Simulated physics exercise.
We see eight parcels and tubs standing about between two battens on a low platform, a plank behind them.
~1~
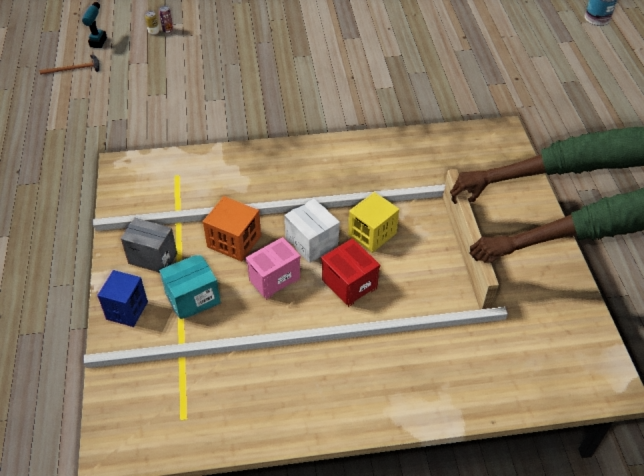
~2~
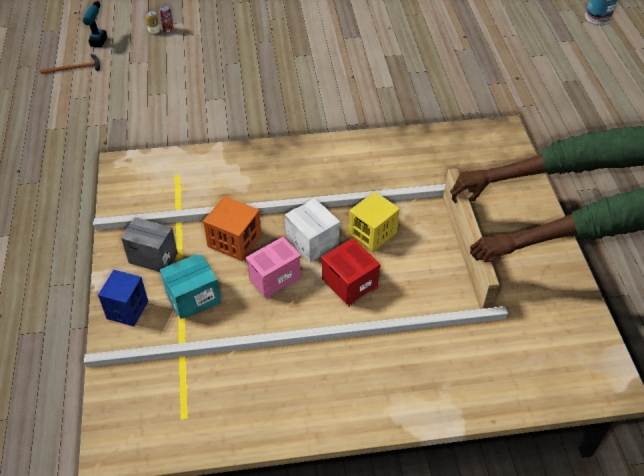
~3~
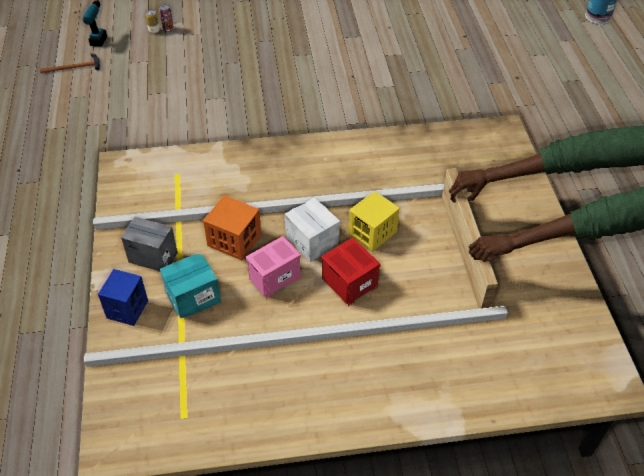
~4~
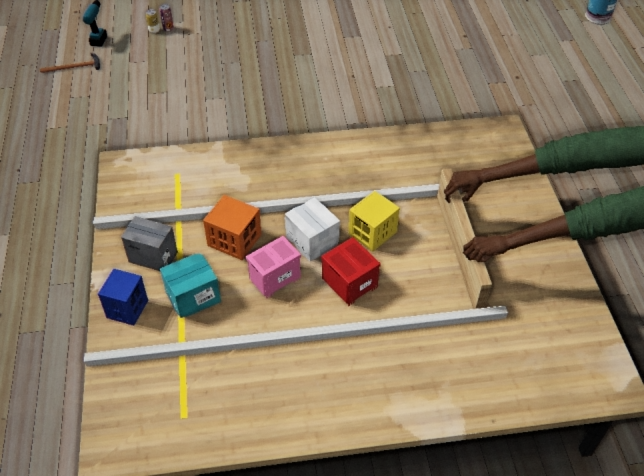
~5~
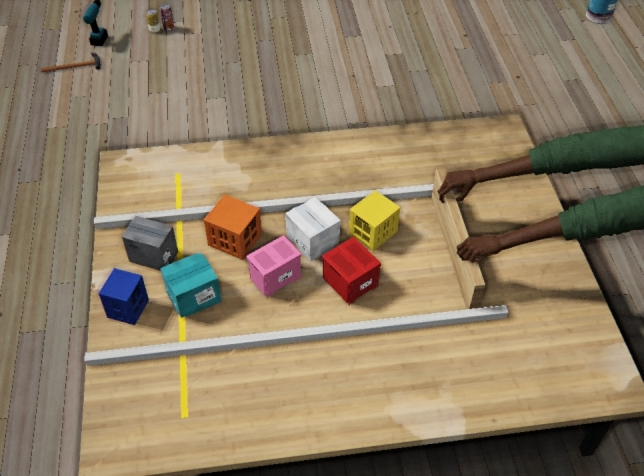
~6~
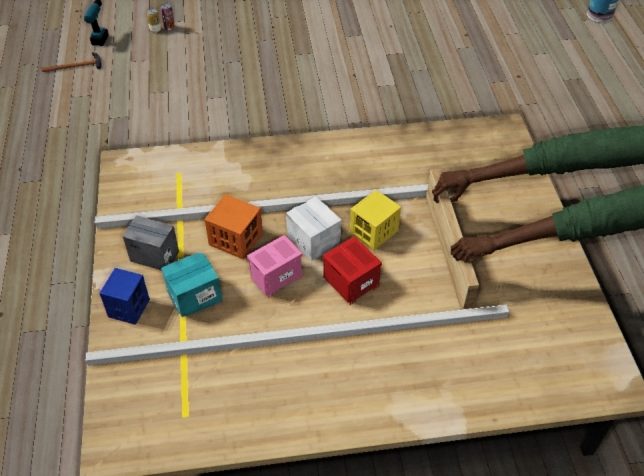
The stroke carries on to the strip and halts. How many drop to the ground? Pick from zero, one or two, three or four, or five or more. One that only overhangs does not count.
Outcome: The number that fall off is three or four.
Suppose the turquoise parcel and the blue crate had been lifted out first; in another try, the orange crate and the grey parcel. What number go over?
First 2, then 2.
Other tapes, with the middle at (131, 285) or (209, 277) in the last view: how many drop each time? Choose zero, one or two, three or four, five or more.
For each place: At least five; one or two.
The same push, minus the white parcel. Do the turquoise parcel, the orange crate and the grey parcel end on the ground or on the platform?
The turquoise parcel falls, the orange crate does not fall, the grey parcel falls.
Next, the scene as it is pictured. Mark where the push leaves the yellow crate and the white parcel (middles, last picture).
The yellow crate stops around (160, 232); the white parcel around (122, 237).
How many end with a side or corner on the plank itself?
The number is 2.
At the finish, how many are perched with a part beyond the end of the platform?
Overhanging: 0.
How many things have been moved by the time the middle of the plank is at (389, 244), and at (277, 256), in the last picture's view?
1 and 7.
A little later, none off yet; blue crate at rest near (125, 296); grey parcel at rest near (151, 244); turquoise parcel at rest near (192, 285).
Next, none off yet; blue crate at rest near (125, 296); grey parcel shifted a little near (142, 250); turquoise parcel shifted a little near (177, 284).
When it is over, the number that fall off is three or four; down, orange crate, turquoise parcel, grey parcel and blue crate.
